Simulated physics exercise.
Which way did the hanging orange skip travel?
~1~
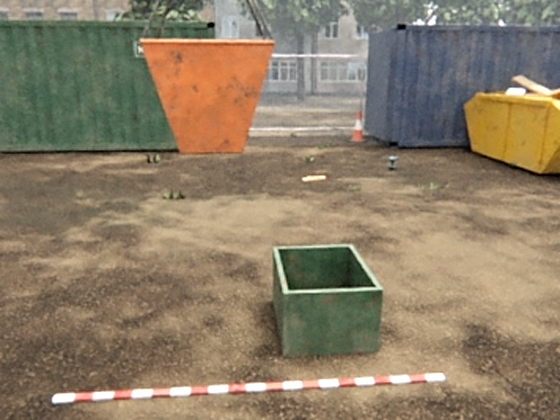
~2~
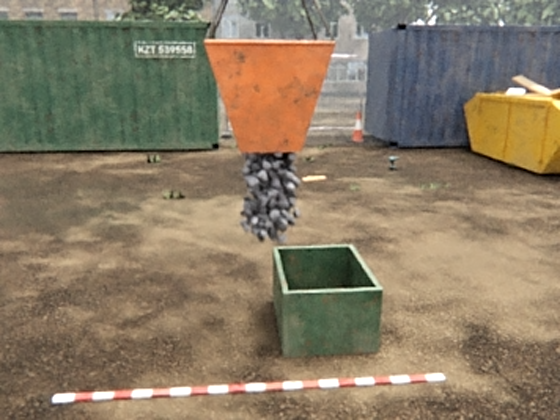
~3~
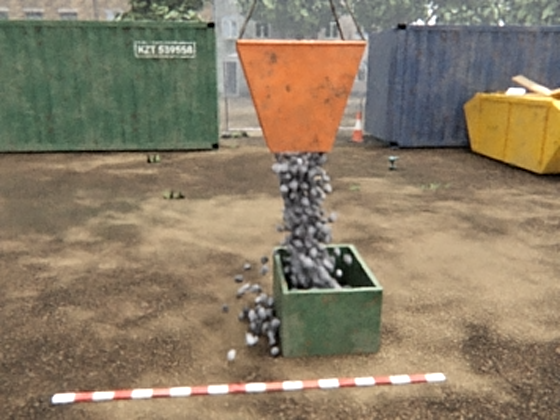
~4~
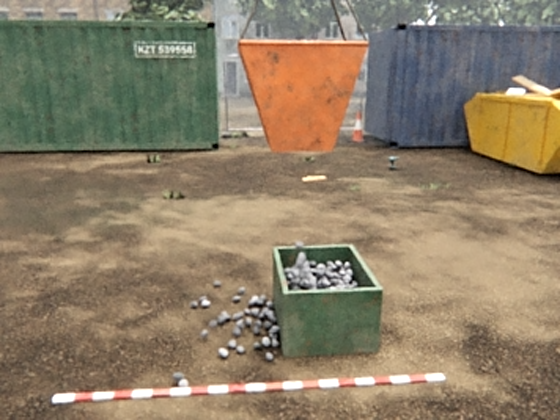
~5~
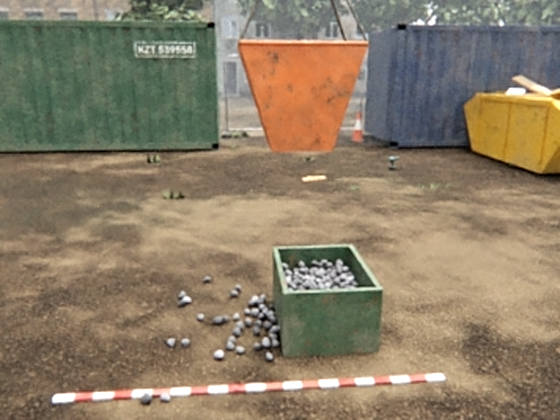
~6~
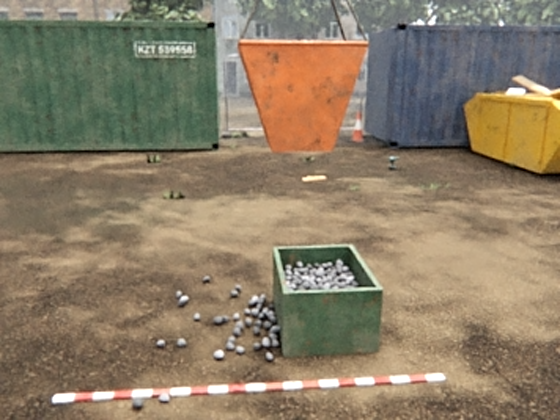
The orange skip moved to the right, then stopped above the green bin.
